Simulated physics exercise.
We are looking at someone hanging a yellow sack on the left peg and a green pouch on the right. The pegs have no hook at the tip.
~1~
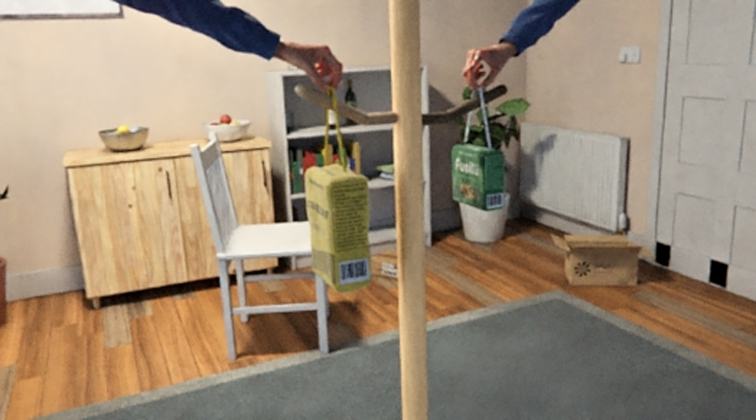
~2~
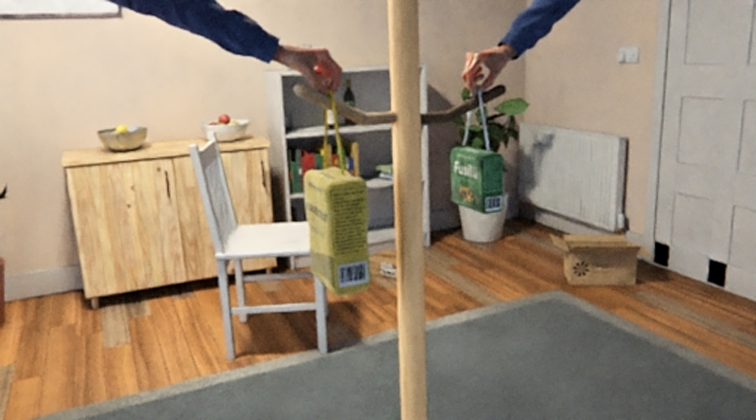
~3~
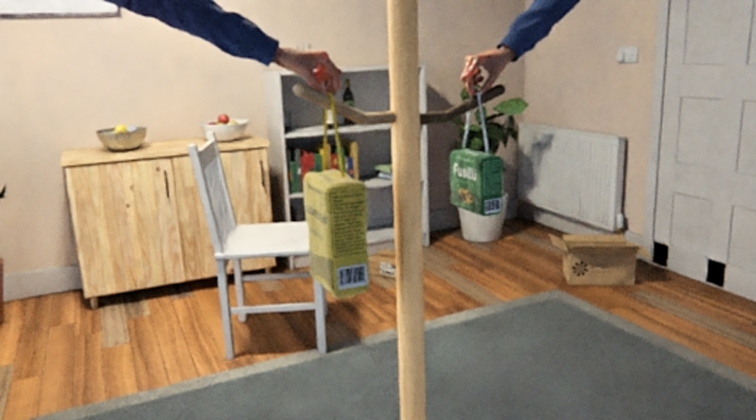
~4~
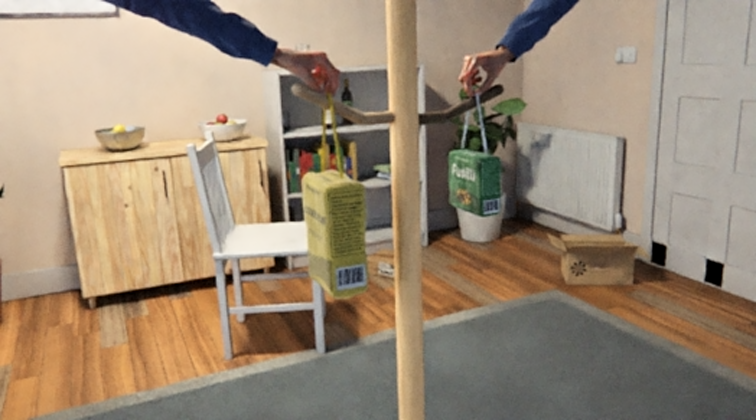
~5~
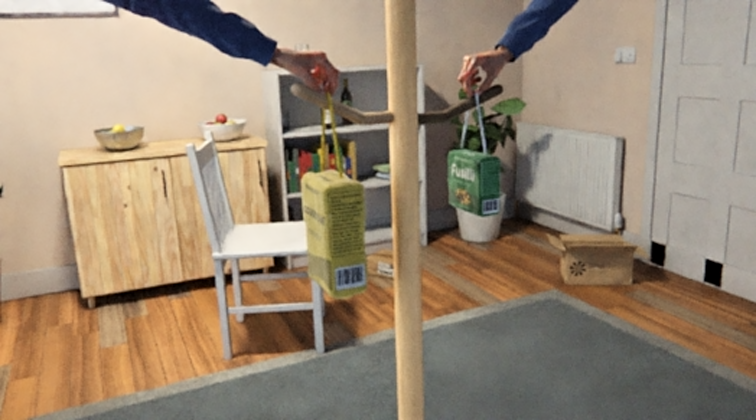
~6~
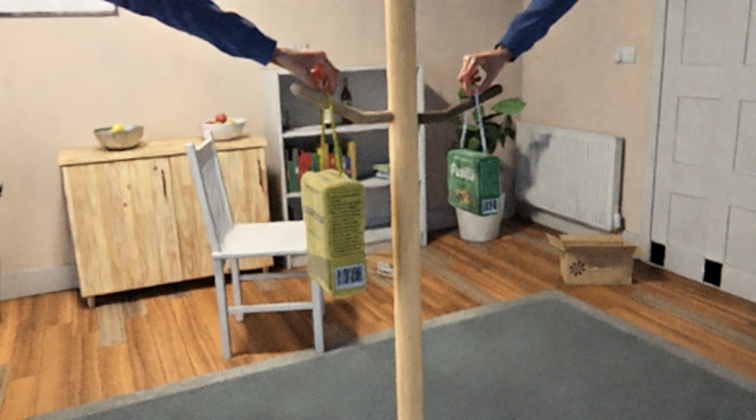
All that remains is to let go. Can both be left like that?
The yellow sack stays hanging. The green pouch holds on.
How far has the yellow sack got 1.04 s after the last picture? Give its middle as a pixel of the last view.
At about (373, 246).
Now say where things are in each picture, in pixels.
Yellow sack (338, 227); green pouch (477, 176); left peg tip (302, 90); right peg tip (502, 90), in the first picture.
Yellow sack (337, 230); green pouch (476, 179), in the second picture.
Yellow sack (337, 232); green pouch (475, 181), in the third picture.
Yellow sack (335, 233); green pouch (474, 182), in the fourth picture.
Yellow sack (335, 233); green pouch (473, 182), in the fifth picture.
Yellow sack (334, 232); green pouch (473, 181); left peg tip (297, 89), pointing up; right peg tip (498, 89), pointing up, in the sixth picture.
Then, 0.44 s on from there, yellow sack still up near (342, 239); green pouch still up near (471, 185).
Then, 1.04 s on from there, yellow sack still up near (373, 246); green pouch still up near (470, 185).
In the end, yellow sack still up near (363, 247); green pouch still up near (466, 187). The yellow sack holds on and the green pouch remains on its peg.
